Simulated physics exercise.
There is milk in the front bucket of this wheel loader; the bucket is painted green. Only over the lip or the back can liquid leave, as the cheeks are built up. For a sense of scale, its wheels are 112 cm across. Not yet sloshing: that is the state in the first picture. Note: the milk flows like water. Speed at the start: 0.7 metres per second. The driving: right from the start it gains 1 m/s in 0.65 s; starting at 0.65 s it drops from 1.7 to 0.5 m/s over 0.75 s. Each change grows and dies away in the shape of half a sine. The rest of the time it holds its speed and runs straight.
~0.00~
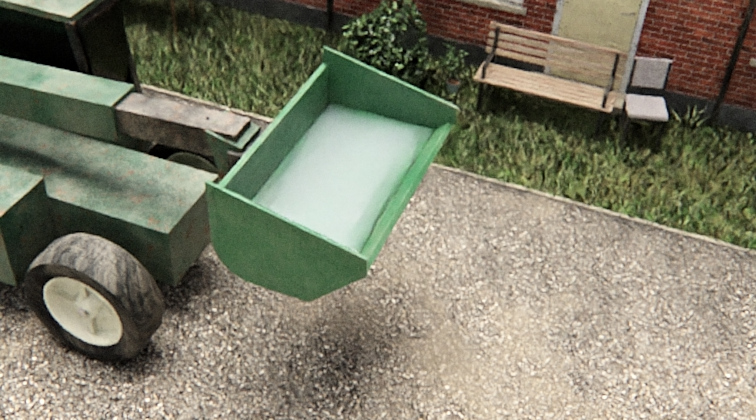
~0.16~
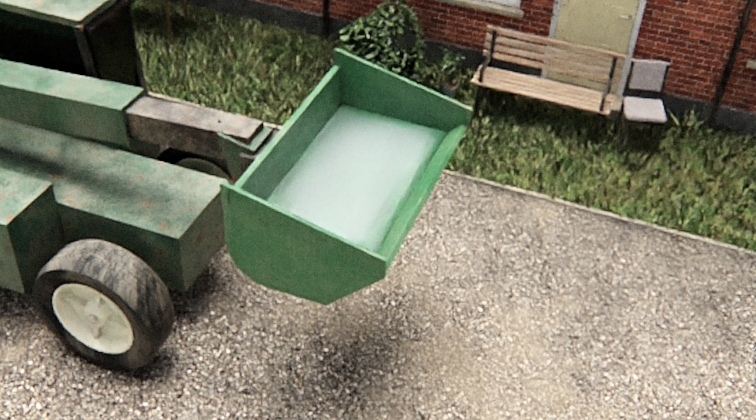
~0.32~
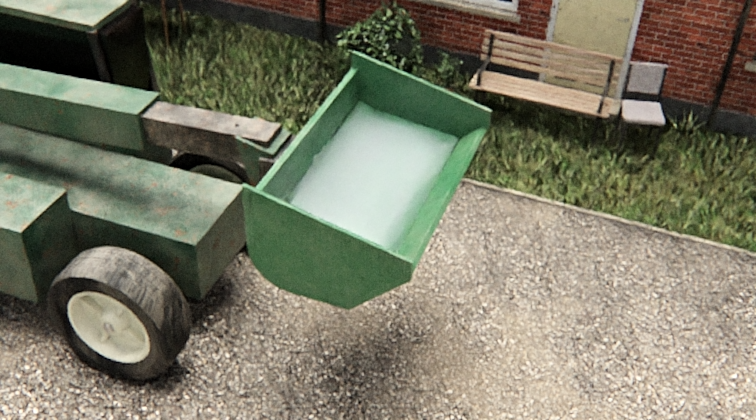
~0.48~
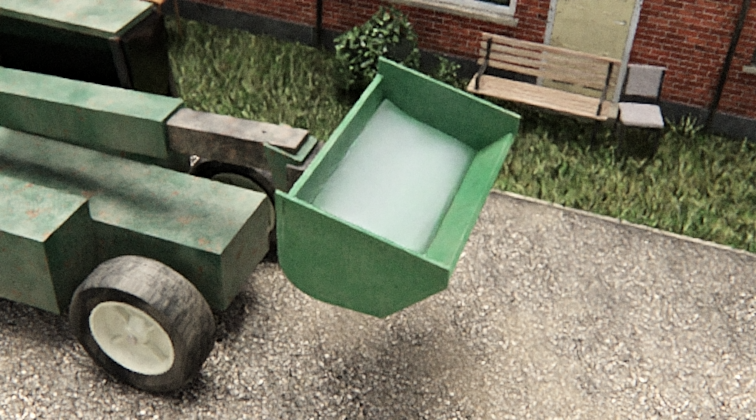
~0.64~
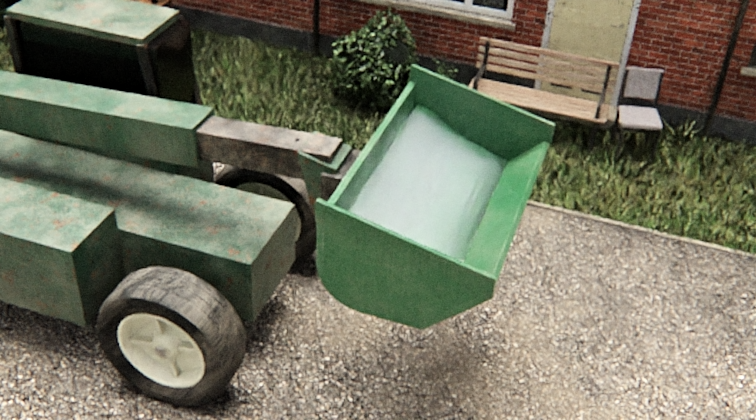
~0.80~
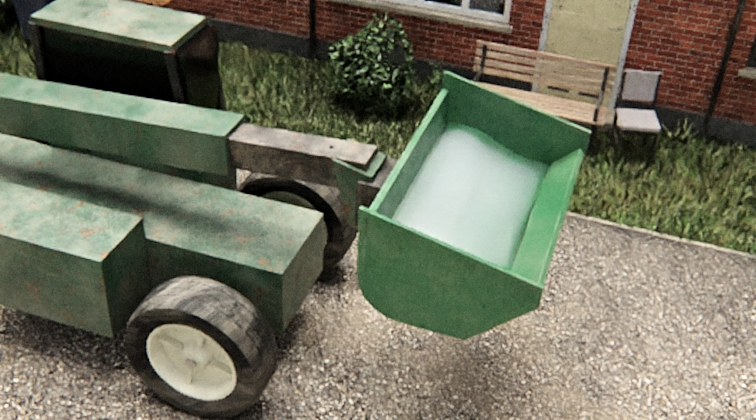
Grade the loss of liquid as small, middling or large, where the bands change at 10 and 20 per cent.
The loss grades as large.
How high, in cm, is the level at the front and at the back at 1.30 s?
Front 28 cm, back 8 cm.
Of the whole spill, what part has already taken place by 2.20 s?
80 %.
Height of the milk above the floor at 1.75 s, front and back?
Level: ~ 22 cm in front; 18 cm behind.
After 1.30 s the surface stands 8 cm at the back and 28 cm at the front; 17 per cent is out, over the front.
After 1.75 s the surface stands 17 cm at the back and 23 cm at the front; 26 per cent is out, over the front.
After 2.20 s the surface stands 39 cm at the back and 8 cm at the front; 26 per cent is out, over the front.
After 4.28 s 32 per cent is out, over the front, 128 of 403 litres.
